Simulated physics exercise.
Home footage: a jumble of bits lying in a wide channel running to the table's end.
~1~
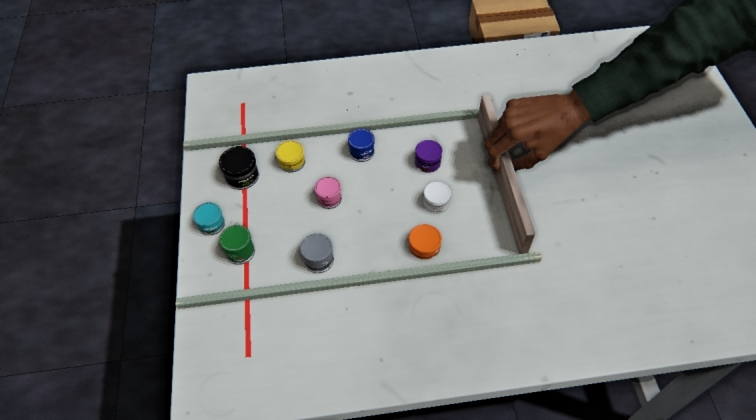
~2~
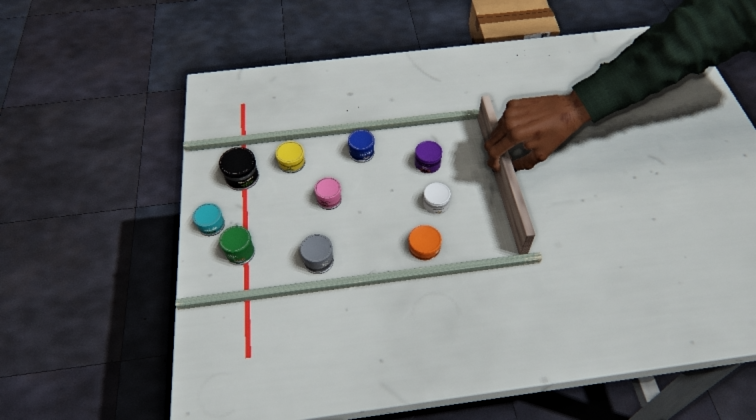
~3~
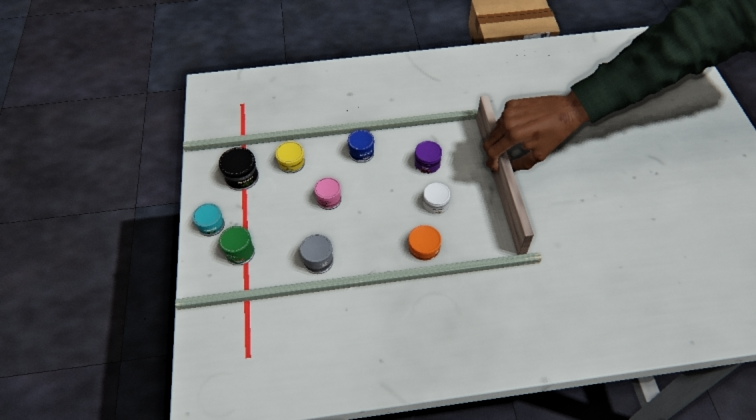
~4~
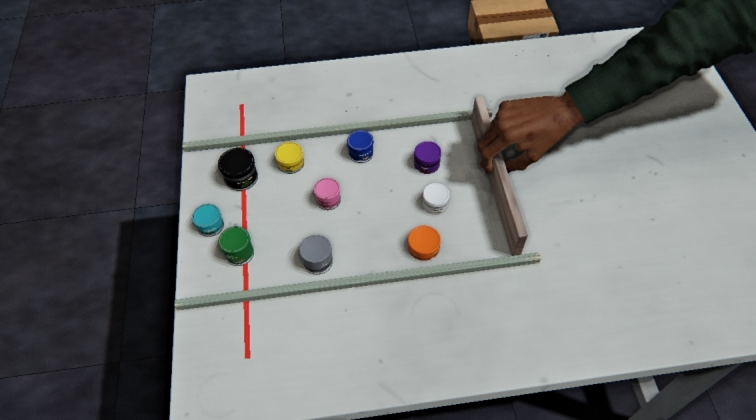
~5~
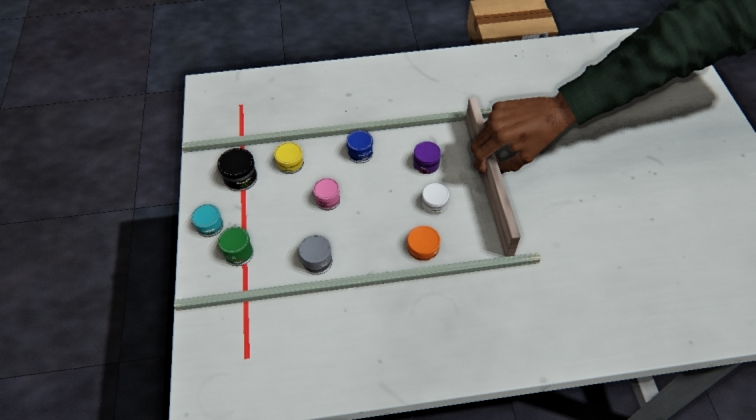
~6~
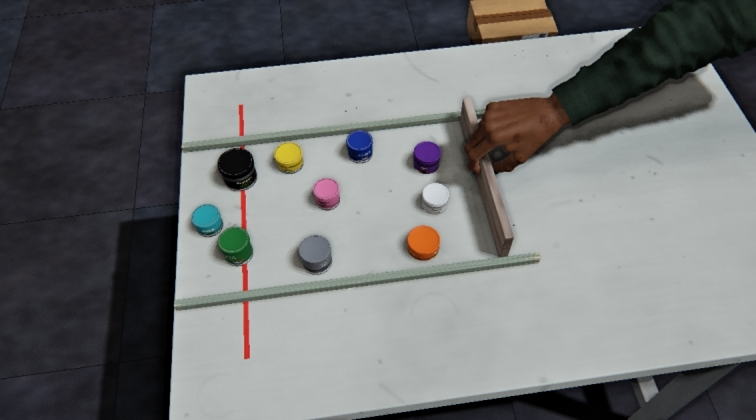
On a pale table, a hand slid a wooden board slightly left between two strips, towards a scatter of colourful little pots near a red line, while the pots themselves stayed practically still.
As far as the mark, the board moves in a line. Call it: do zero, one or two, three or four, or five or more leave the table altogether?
Zero.
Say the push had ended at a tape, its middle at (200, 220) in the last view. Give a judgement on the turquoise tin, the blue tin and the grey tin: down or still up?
Going in order, the turquoise tin goes off the edge, then the blue tin keeps its spot, then the grey tin goes off the edge.
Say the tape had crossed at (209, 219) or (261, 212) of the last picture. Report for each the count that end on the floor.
On the floor, 4 then 0.
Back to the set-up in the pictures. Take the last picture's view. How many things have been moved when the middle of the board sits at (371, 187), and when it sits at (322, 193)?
First 4, after that 7.
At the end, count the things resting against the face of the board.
Looks like 5 of them, all told.
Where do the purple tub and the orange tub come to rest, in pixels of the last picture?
Purple tub at about (228, 182), orange tub at about (228, 274).
A little later, none off yet; turquoise tin at rest near (208, 221); green tin at rest near (236, 247); black pot at rest near (238, 170).
Next, none off yet; turquoise tin at rest near (208, 221); green tin at rest near (235, 246); black pot shifted a little near (220, 176).
When it is over, the number that fall off is zero.
